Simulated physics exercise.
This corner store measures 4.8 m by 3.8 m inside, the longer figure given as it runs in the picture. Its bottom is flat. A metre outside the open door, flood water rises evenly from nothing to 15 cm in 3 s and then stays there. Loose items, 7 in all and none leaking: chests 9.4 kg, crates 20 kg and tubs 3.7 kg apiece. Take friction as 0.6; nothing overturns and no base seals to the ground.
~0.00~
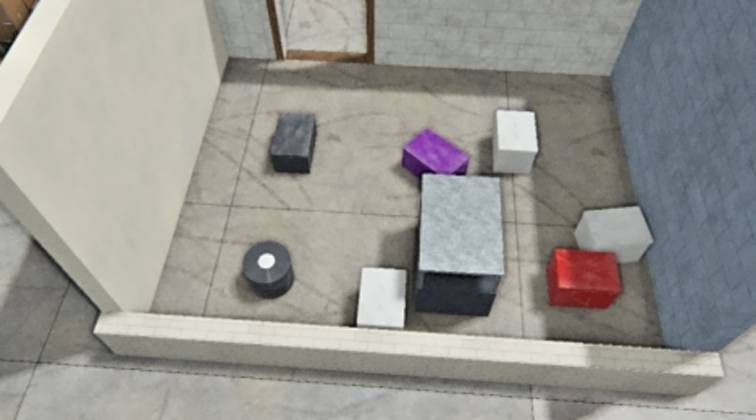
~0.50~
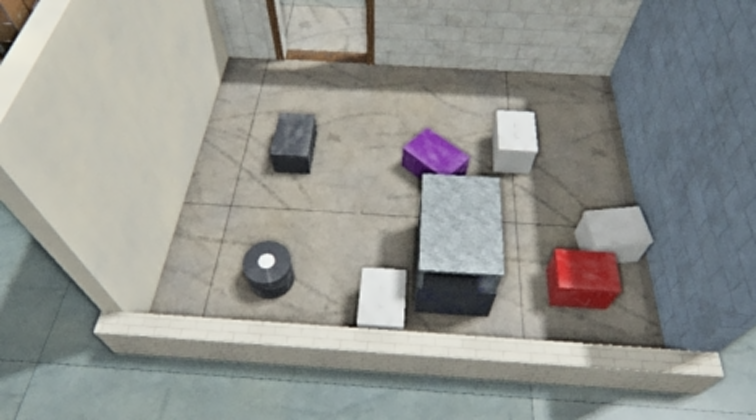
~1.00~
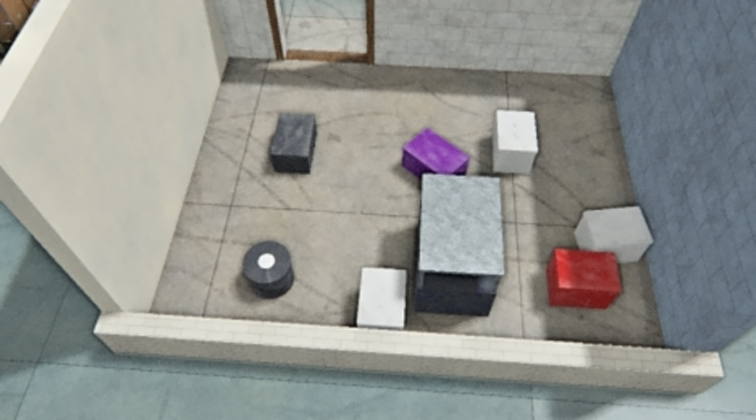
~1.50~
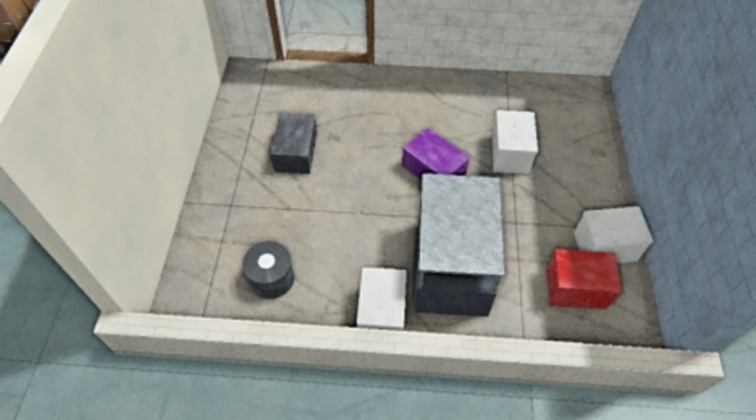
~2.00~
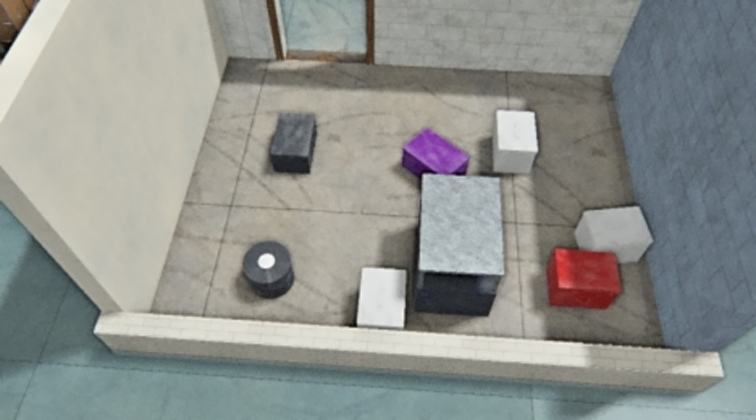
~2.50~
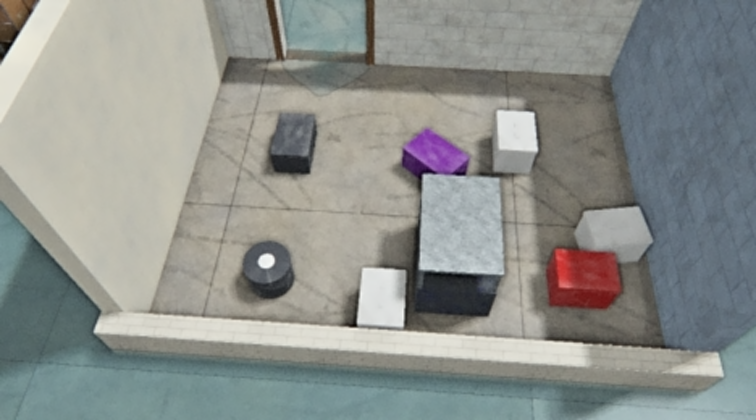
A small walled room holding scattered boxes and a dark round tub stayed still while bluish water spread over the ground outside, then crept just inside through the open doorway at the back.
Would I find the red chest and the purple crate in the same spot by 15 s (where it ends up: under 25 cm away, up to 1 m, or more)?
The red chest barely shifts; the purple crate holds its place.
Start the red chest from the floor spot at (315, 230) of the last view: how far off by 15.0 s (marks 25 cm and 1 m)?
It is nudged along.
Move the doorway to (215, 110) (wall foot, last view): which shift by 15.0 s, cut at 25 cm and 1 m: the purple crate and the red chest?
In that case the purple crate stays put, the red chest is nudged along.
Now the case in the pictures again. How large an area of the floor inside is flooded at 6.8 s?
Roughly 11.5 m2.
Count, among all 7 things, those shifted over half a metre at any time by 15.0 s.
2 of them.
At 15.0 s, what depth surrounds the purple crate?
About 6 cm.
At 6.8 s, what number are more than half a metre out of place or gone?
By then 0.
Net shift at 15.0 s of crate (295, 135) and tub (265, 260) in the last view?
In that order: 120 cm, 120 cm.
After 3.5 s the red chest is near (588, 270), 0.0 m from its start, aground; the purple crate is near (436, 152), 0.0 m from its start, aground; 0 afloat.
After 6.8 s the red chest is near (588, 270), 0.0 m from its start, aground; the purple crate is near (436, 152), 0.0 m from its start, aground; 2 afloat.
After 11.0 s the red chest is near (588, 270), 0.0 m from its start, aground; the purple crate is near (436, 152), 0.0 m from its start, aground; 1 afloat.
After 15.0 s the red chest is near (586, 269), 0.0 m from its start, afloat; the purple crate is near (436, 152), 0.0 m from its start, aground; 6 afloat.
